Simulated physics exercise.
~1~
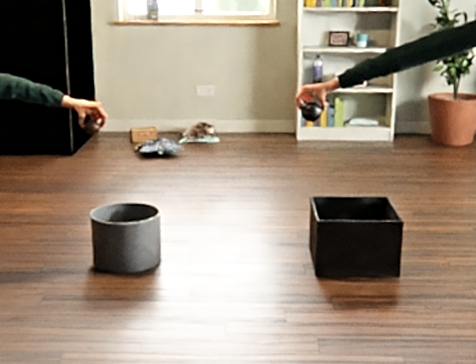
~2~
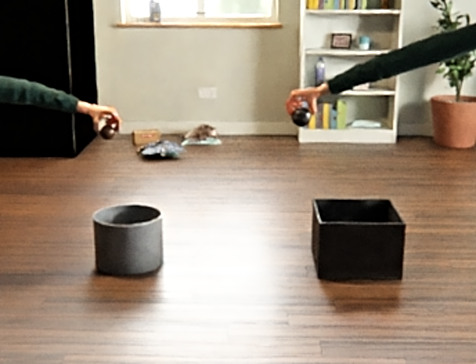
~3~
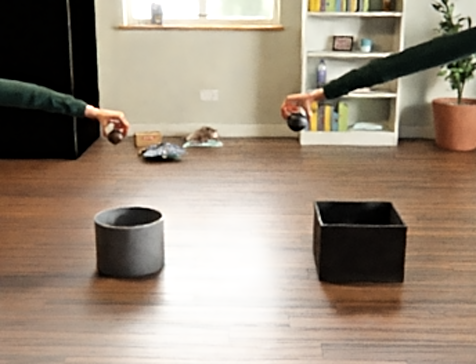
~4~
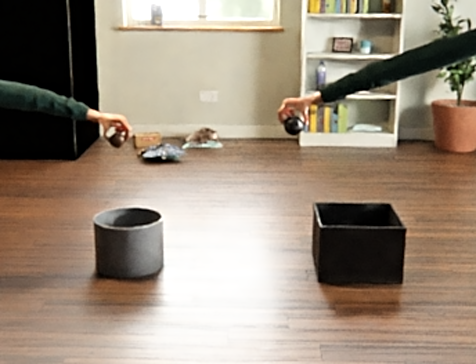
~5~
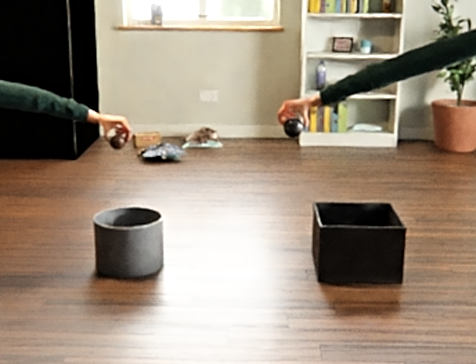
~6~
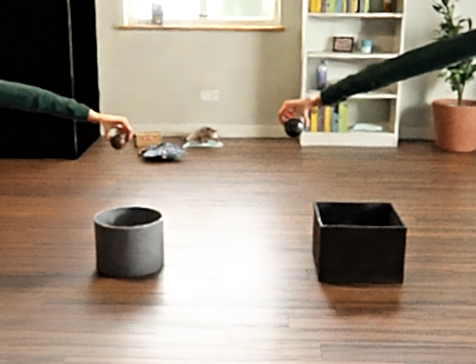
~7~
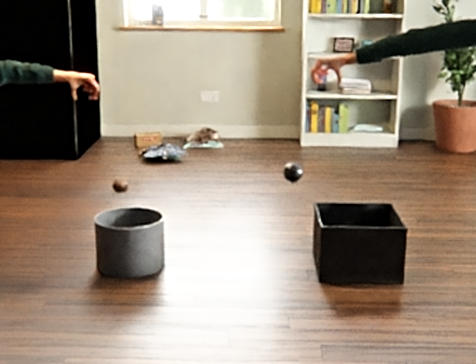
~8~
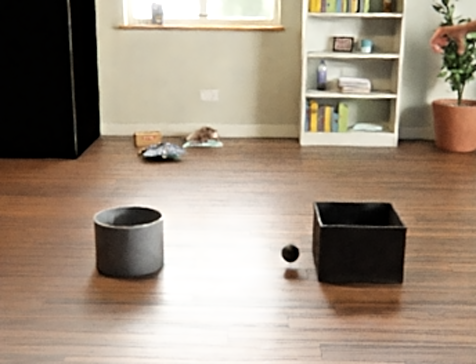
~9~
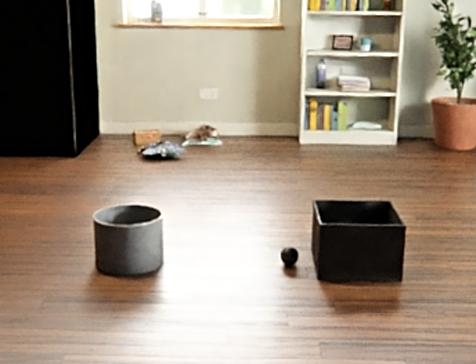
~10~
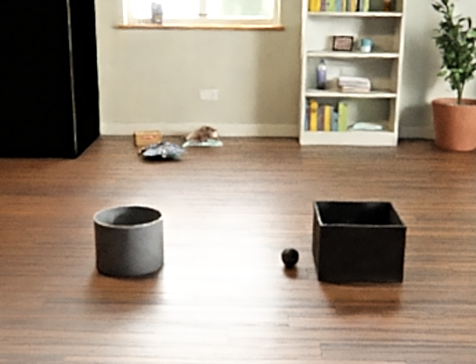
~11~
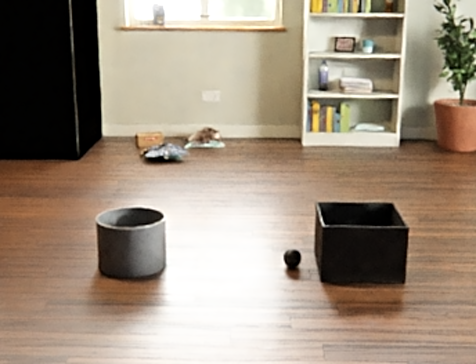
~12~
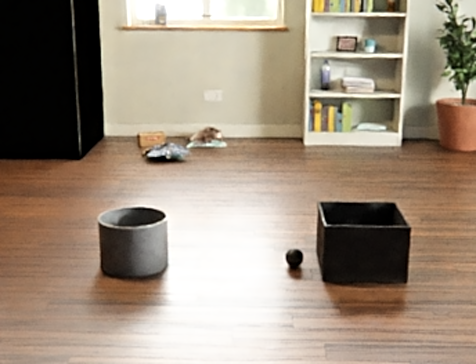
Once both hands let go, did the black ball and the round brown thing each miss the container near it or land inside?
The black ball missed the square basket and ended up on the floor beside it, while the round brown thing landed inside the round bin.
A black ball and a small round brown thing, each held by an outstretched hand, fell when both hands let go. The brown one dropped into the round bin, while the black ball landed on the floor just left of the square basket.
